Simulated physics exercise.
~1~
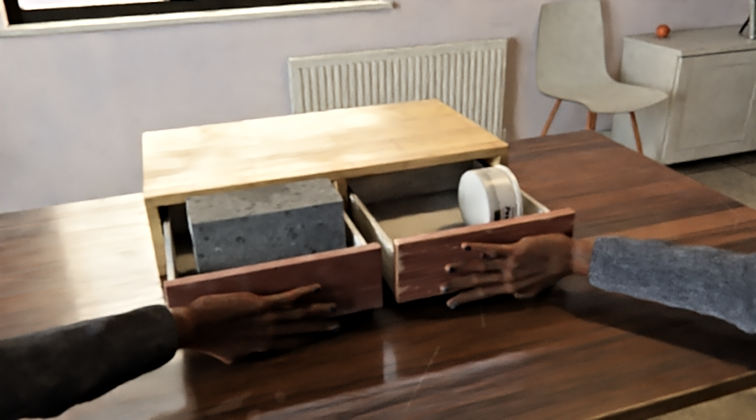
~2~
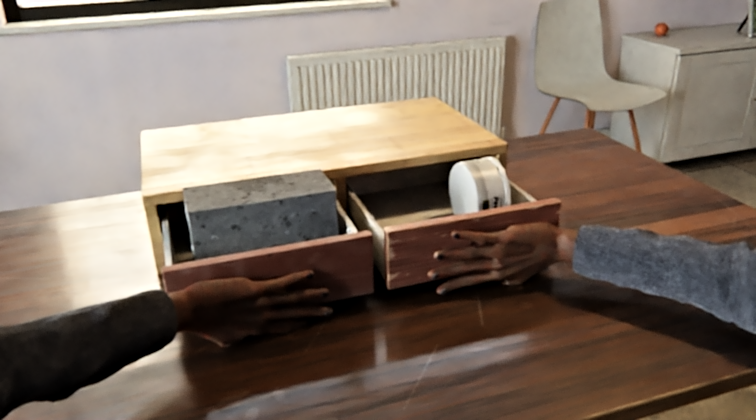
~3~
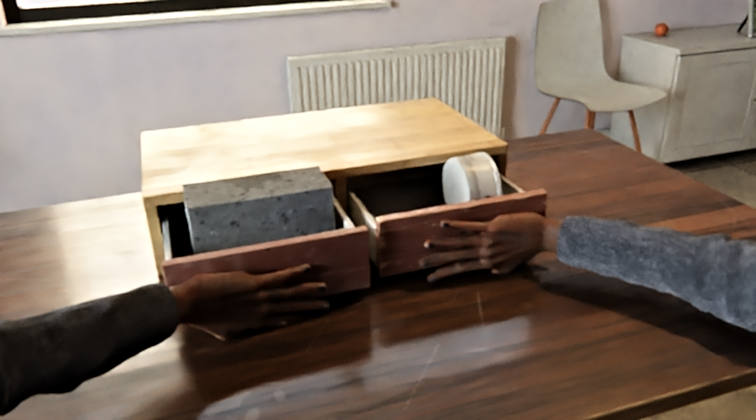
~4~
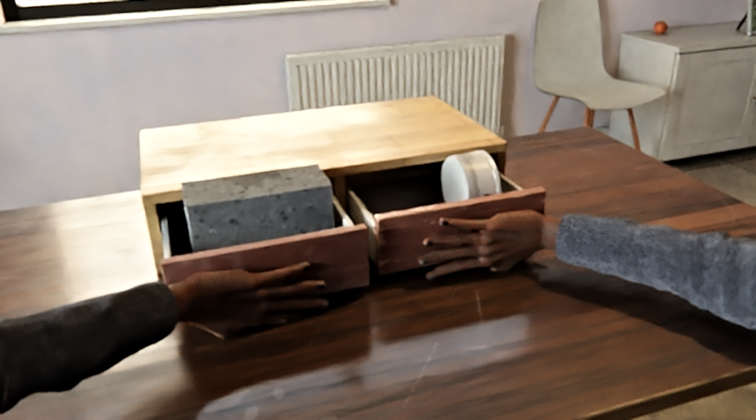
On a wooden table, two hands push two filled drawers slightly inward, but both stay ajar.
